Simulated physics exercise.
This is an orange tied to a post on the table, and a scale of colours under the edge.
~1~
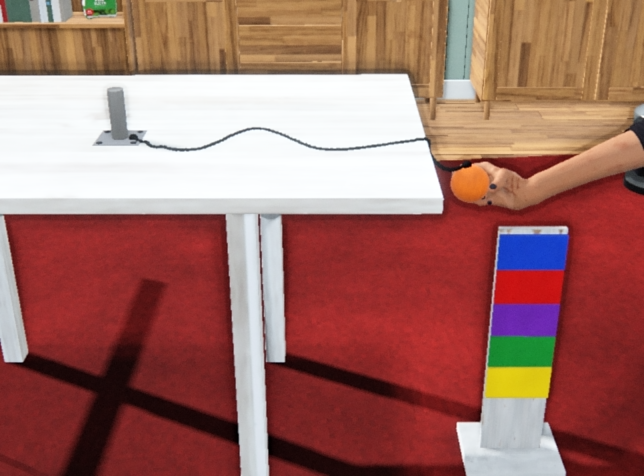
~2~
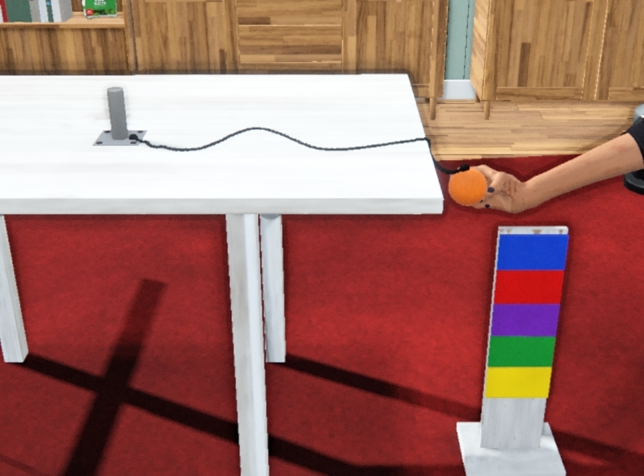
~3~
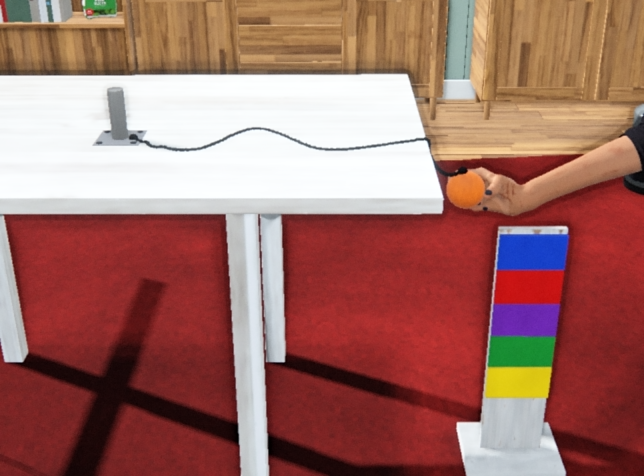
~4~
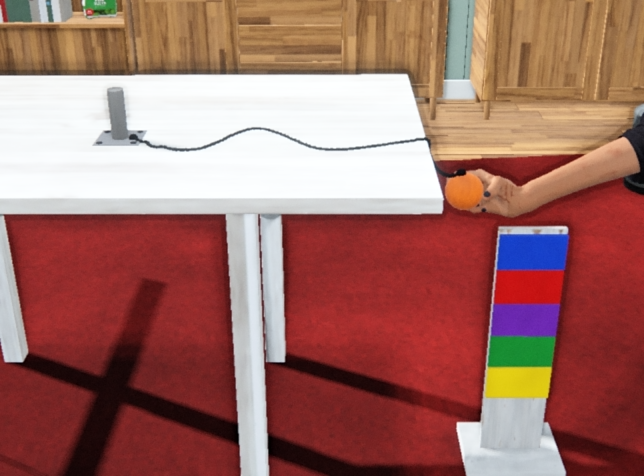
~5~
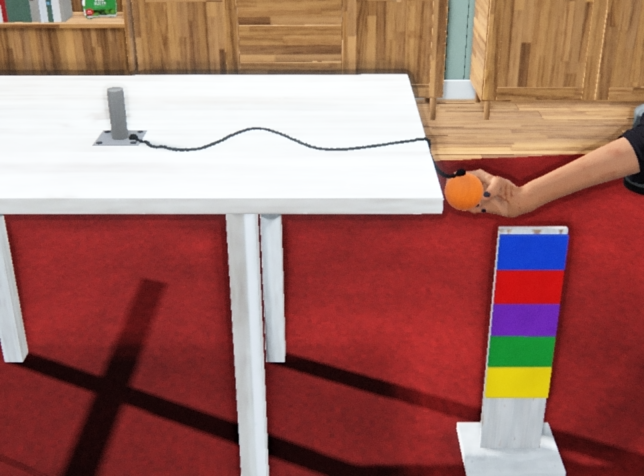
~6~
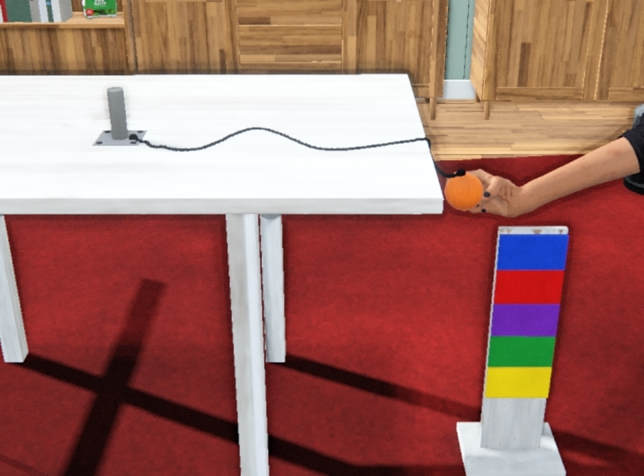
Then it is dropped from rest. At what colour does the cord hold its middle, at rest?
The red one.
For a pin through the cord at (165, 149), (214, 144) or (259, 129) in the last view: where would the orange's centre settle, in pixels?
The places are (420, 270), (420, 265) and (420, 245).
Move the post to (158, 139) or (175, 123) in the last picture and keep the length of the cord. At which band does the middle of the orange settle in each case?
Try by try: Purple; purple.
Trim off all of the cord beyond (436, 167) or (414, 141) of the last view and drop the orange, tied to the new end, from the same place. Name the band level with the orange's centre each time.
Taking them in turn: Blue; no band.
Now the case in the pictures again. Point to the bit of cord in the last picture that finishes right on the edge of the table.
That spot is around (354, 149).
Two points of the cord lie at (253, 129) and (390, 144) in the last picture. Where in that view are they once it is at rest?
At (297, 139), then (427, 181).
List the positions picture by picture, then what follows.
In the first frame, orange (470, 184); blue (533, 254); red (529, 288); purple (525, 321); green (522, 353); yellow (518, 384).
In the second frame, orange (468, 187); cord through (152, 146) (218, 142) (279, 133) (334, 150) (408, 142).
In the third frame, orange (466, 190).
In the fourth frame, orange (464, 191); cord through (152, 146) (218, 142) (279, 133) (334, 150) (408, 142).
In the fifth frame, orange (464, 191).
In the sixth frame, orange (464, 191); cord through (152, 146) (218, 142) (279, 133) (334, 150) (408, 142).
A little later, orange near (406, 276); level with red.
Next, orange near (432, 291); level with red.
When it is over, orange near (427, 289); level with red. The cord holds its middle at red.
